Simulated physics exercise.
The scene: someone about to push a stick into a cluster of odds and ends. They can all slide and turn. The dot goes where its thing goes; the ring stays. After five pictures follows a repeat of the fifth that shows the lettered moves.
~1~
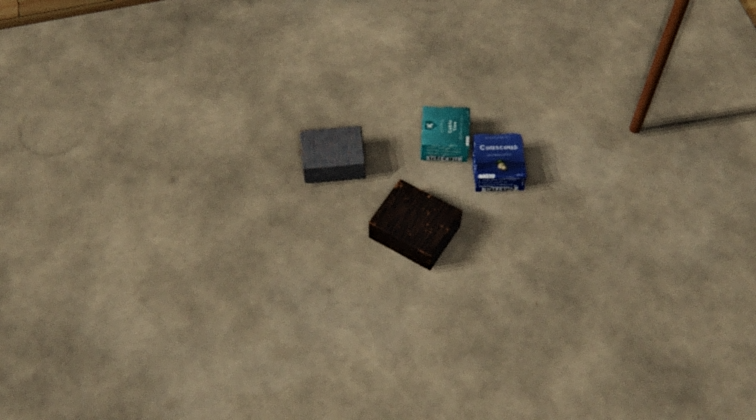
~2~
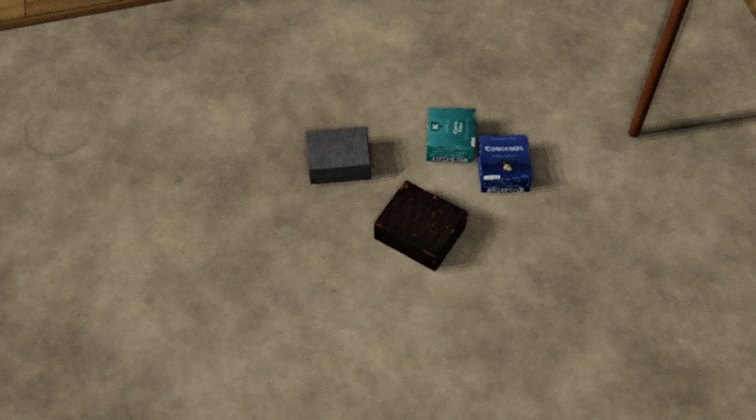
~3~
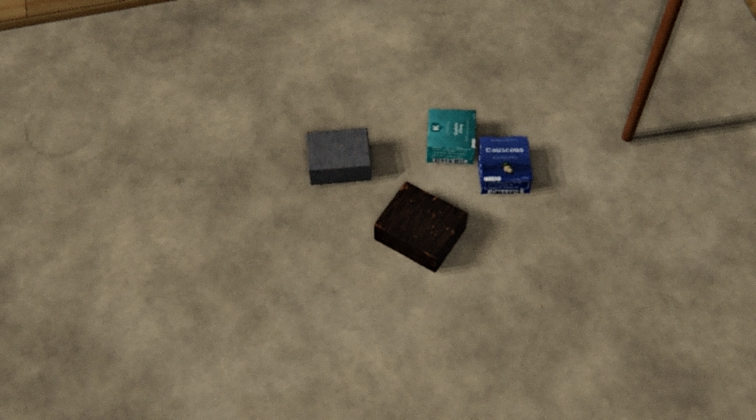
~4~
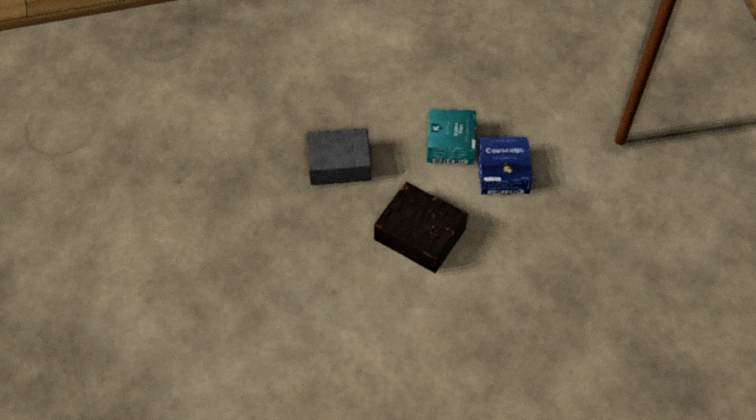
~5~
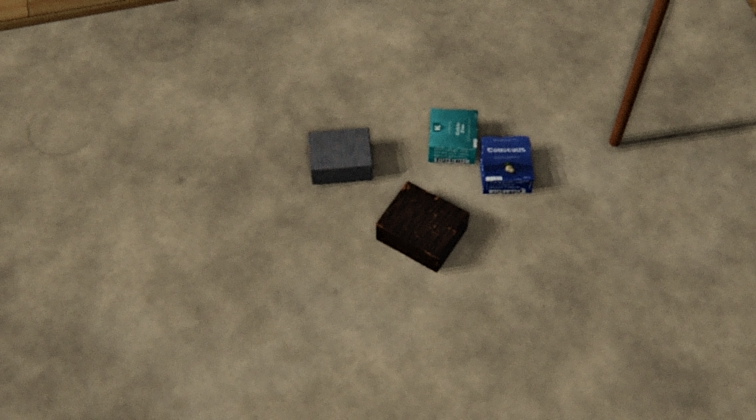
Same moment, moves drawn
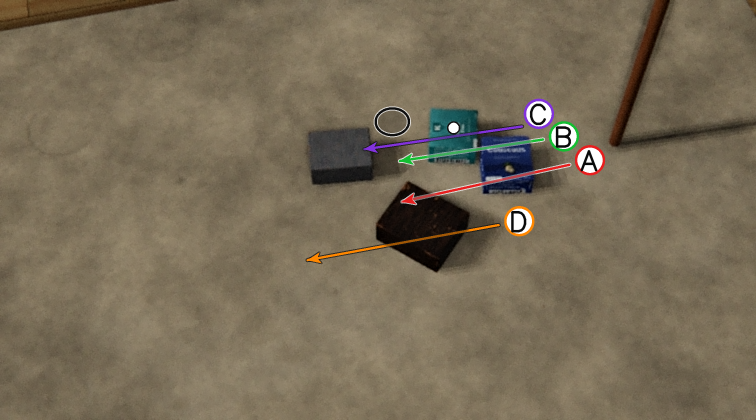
The clip shows a black block, a grey block, a turquoise box and a blue packet on a mottled surface; they shift very slightly right early on, then barely move while a brown stick at upper right edges leftward.
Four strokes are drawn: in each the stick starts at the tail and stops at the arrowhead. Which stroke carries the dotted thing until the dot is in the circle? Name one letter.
Take B.
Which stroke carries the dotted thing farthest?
C.
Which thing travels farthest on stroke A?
The blue packet.
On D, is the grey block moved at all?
No.
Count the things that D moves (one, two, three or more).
In all, one.
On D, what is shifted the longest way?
It is the black block.
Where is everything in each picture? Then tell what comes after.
The first frame shows black block (415, 224); grey block (333, 155); blue packet (499, 163).
The second frame shows blue packet (504, 164); turquoise box (451, 135).
The third frame shows black block (421, 226); grey block (339, 157).
The fourth frame shows blue packet (504, 166); turquoise box (451, 137).
The fifth frame shows black block (422, 226); grey block (340, 156); blue packet (506, 165).
On the marked copy, A from (569, 165) to (402, 202); B from (543, 140) to (400, 161); C from (522, 126) to (364, 149); D from (499, 225) to (308, 260); the ring at (392, 122); the white dot at (453, 128).
Taking B. A third of the way, foot of the stick (492, 148); turquoise box (453, 136).
Two thirds of the way, foot of the stick (440, 156); turquoise box (416, 134).
When it is over, foot of the stick (400, 162); turquoise box (394, 129); the dot on the turquoise box is in the ring.
As for the rest, A leaves the dotted thing at (421, 118); C leaves the dotted thing at (341, 161); D leaves the dotted thing at (453, 136).
